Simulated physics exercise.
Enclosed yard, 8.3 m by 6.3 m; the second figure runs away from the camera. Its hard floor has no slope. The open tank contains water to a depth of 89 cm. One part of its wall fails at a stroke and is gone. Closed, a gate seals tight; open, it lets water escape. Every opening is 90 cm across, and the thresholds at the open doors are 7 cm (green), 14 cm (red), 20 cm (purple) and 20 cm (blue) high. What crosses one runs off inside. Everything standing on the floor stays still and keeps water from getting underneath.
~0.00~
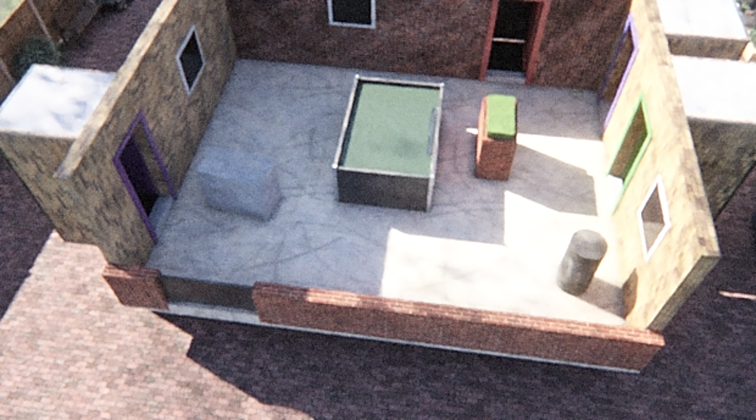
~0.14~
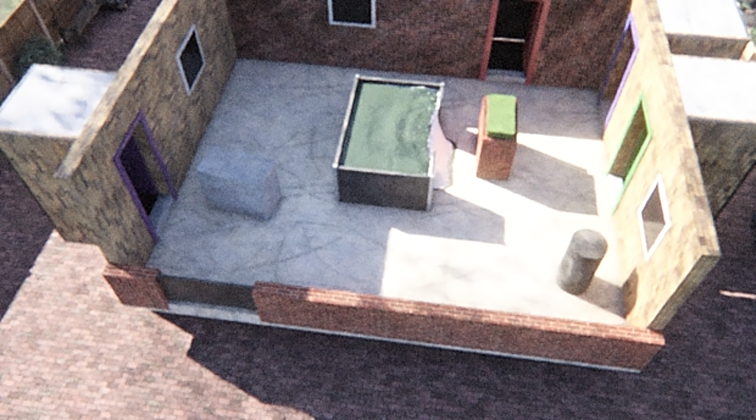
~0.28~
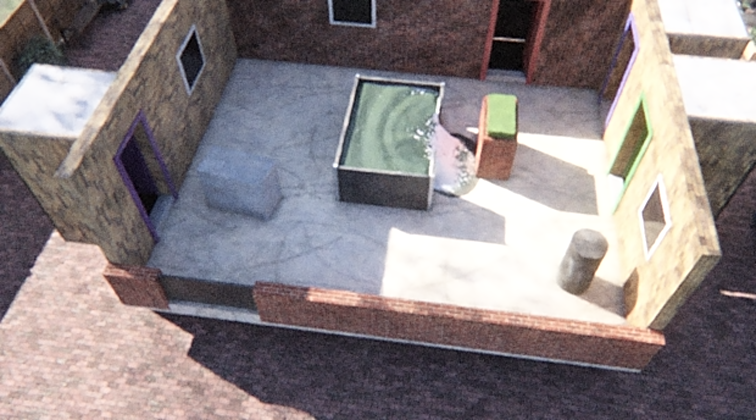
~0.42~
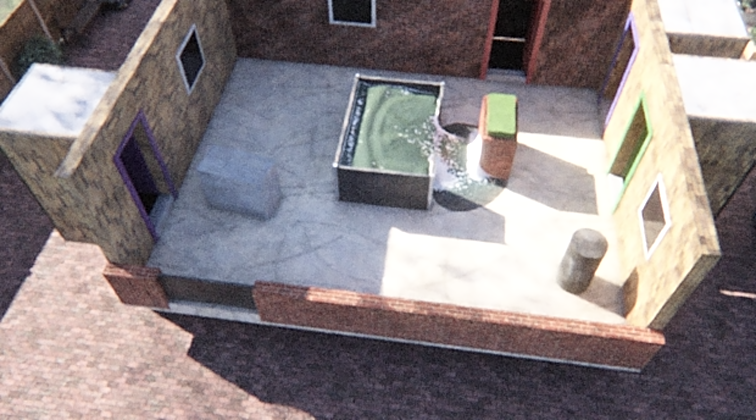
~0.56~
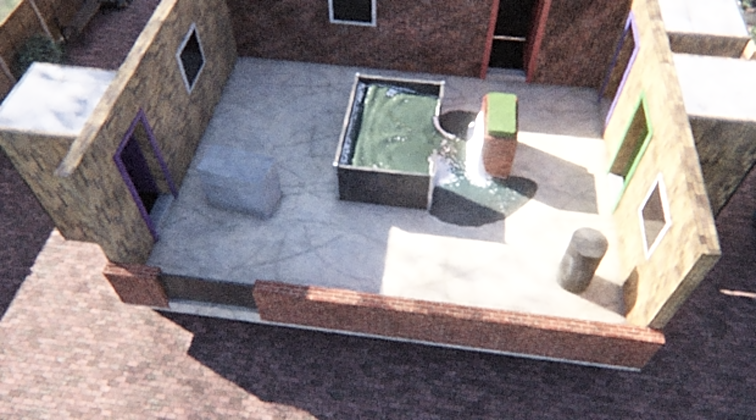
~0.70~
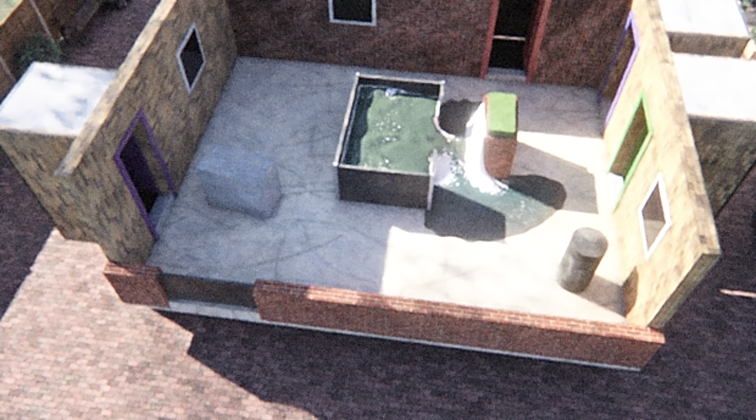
Green water burst through the right side of an open tank in a walled yard, splashed against a grass-topped brick block, and then spread across the pale floor toward the right and front.
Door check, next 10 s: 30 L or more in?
Green door yes, red door yes, purple door no, blue door no.
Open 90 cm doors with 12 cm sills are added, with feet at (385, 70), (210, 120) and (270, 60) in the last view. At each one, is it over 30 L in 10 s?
The first one doesn't reach it, the second one doesn't reach it, and the third one doesn't reach it.
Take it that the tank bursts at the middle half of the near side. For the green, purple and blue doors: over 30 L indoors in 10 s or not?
Then: Green short of it, purple short of it, blue short of it.
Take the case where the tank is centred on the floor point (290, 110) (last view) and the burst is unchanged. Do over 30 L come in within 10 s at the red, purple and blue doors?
At the red door the limit is not exceeded, at the purple door not exceeded, at the blue door surpassed.
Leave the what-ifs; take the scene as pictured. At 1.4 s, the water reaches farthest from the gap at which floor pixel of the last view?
Near (620, 298).
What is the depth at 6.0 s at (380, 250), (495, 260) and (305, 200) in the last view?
Around 4 cm, 10 cm and 2 cm, in the order given.
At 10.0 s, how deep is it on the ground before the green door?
9.0 cm or so.
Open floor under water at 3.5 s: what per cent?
Roughly 60 % of the floor.
After 1.4 s water covers 30 % of the floor and is deepest (62 cm) near (469, 165); green door 7 cm at the sill, 1 L in, red door 24 cm at the sill, 2 L in, purple door not reached, blue door not reached.
After 2.2 s water covers 45 % of the floor and is deepest (42 cm) near (469, 165); green door 9 cm at the sill, 5 L in, red door 23 cm at the sill, 41 L in, purple door not reached, blue door not reached.
After 3.5 s water covers 60 % of the floor and is deepest (32 cm) near (470, 159); green door 7 cm at the sill, 10 L in, red door 18 cm at the sill, 66 L in, purple door not reached, blue door 13 cm at the sill, 0 L in.
After 6.0 s water covers 90 % of the floor and is deepest (18 cm) near (469, 165); green door 13 cm at the sill, 36 L in, red door 12 cm at the sill, 73 L in, purple door 2 cm at the sill, 0 L in, blue door 10 cm at the sill, 0 L in.
After 10.0 s water covers 100 % of the floor and is deepest (12 cm) near (267, 239); green door 9 cm at the sill, 76 L in, red door 10 cm at the sill, 73 L in, purple door 9 cm at the sill, 0 L in, blue door 8 cm at the sill, 0 L in.
